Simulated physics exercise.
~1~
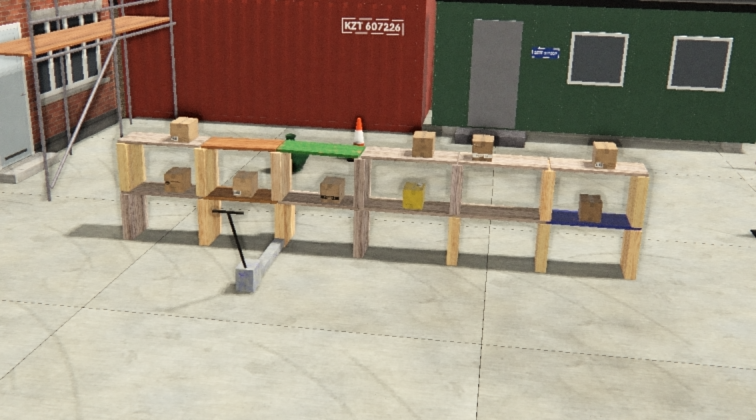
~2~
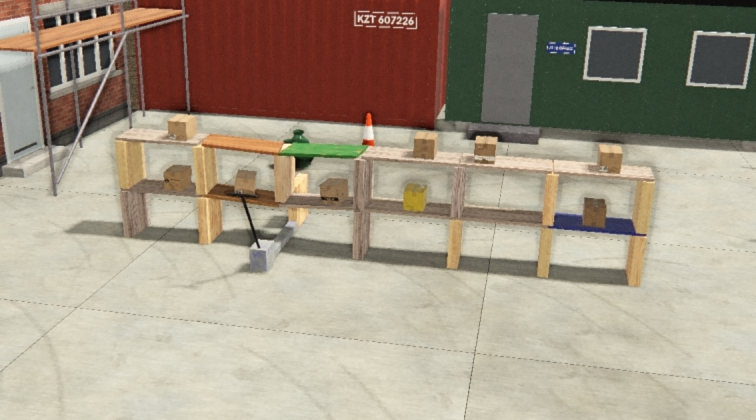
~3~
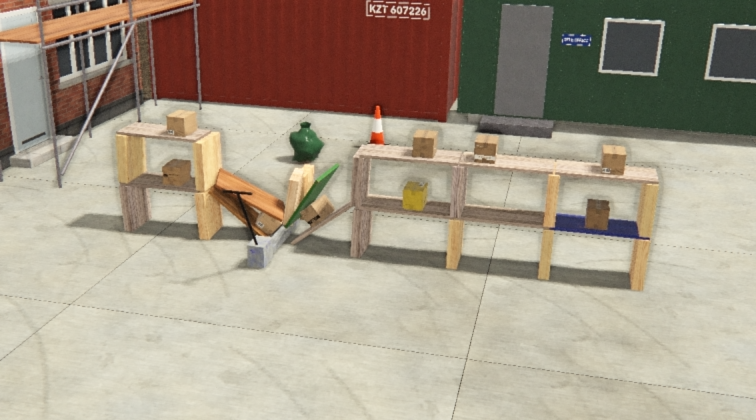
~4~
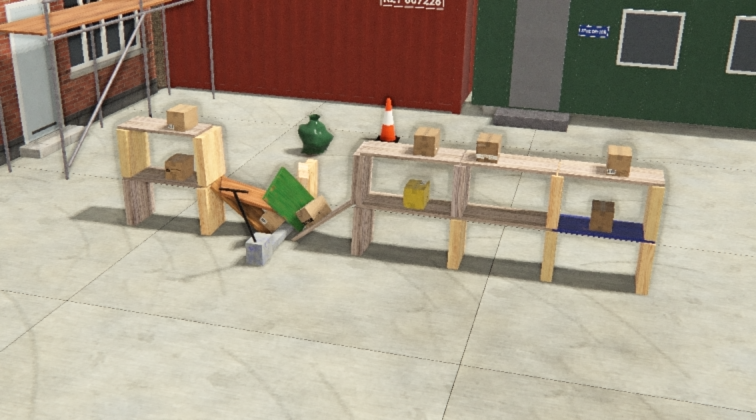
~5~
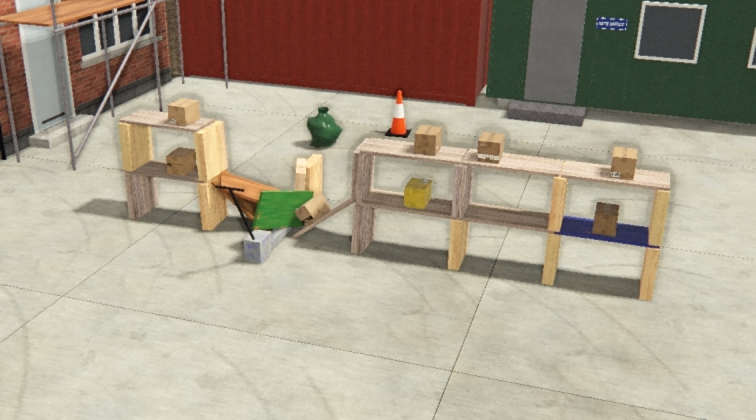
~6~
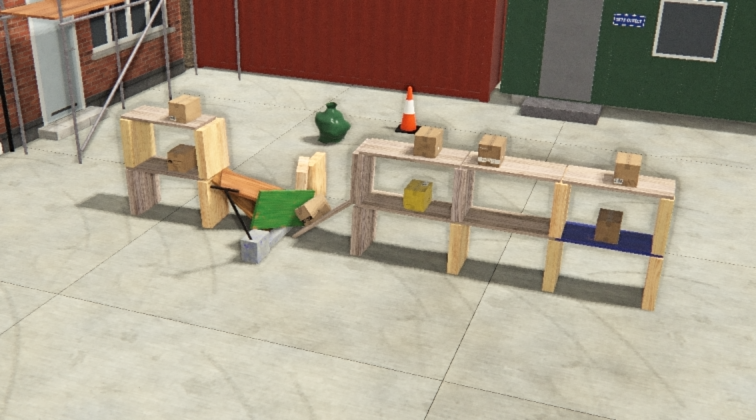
On a building site, a jack shoves a shelf upright and the green board drops.
